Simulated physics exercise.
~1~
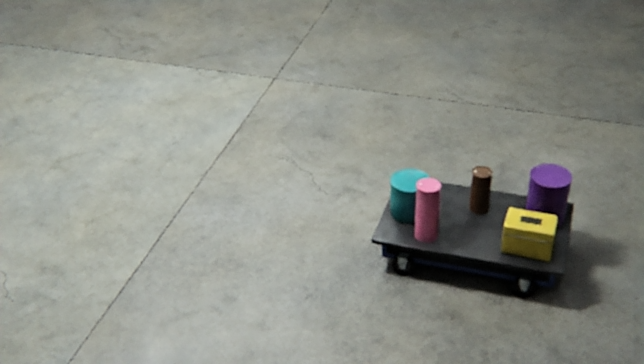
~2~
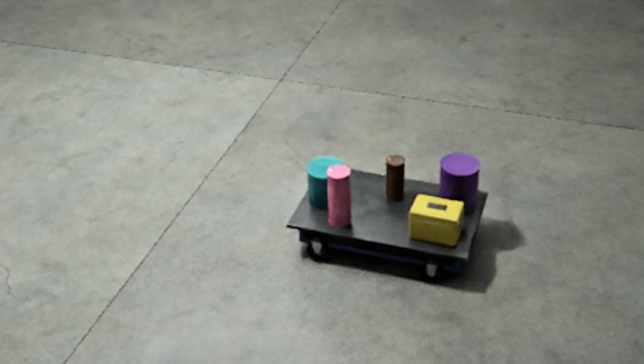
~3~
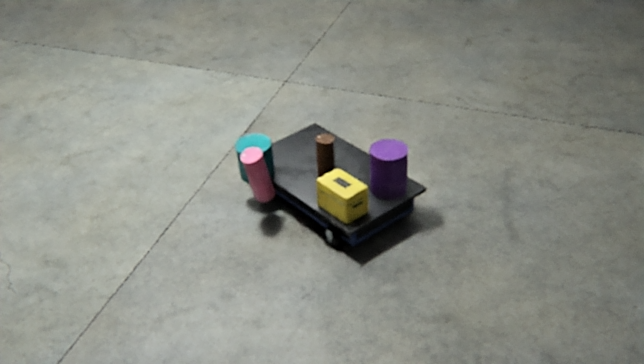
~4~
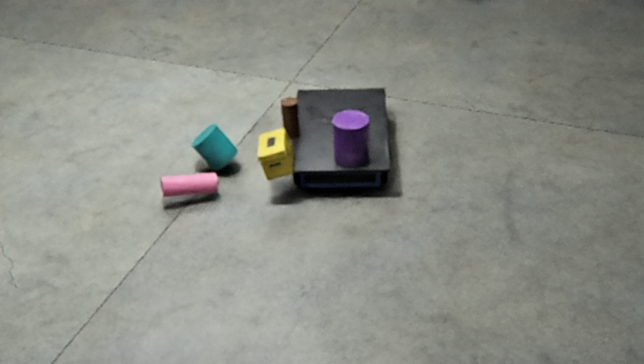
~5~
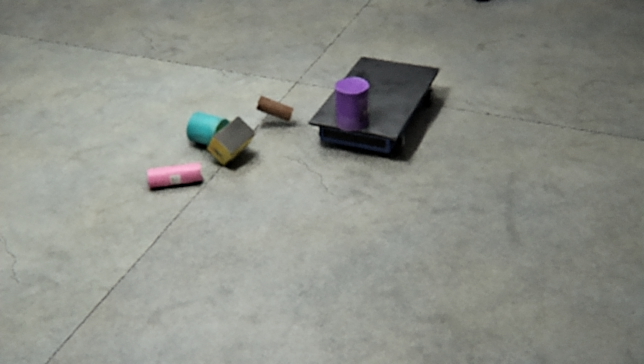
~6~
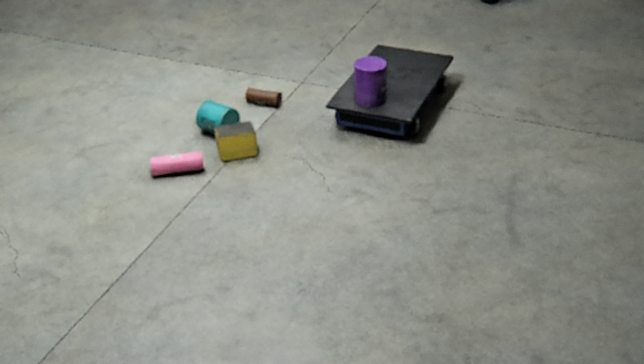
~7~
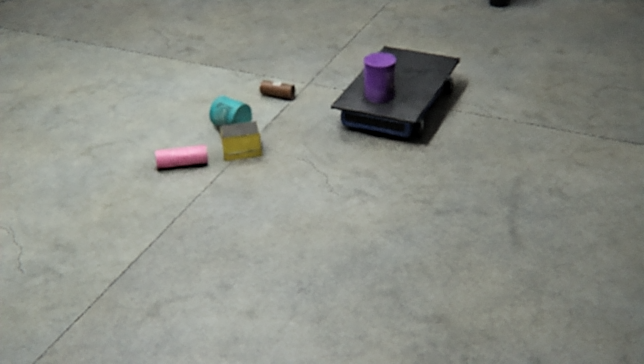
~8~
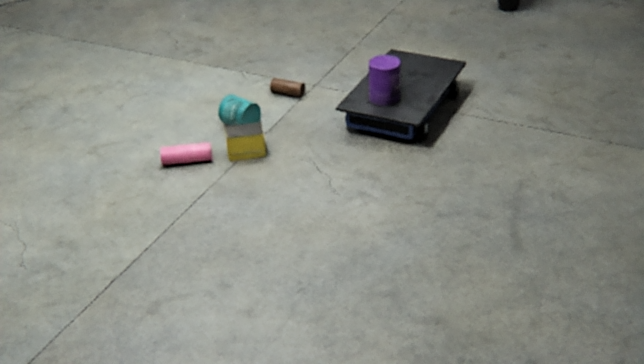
On a bare concrete floor, a flat black cart carrying five objects rolled left and swung around toward the back, spilling the pink and turquoise cylinders, then the brown one and the yellow box, before it stopped with only the purple one still upright aboard.
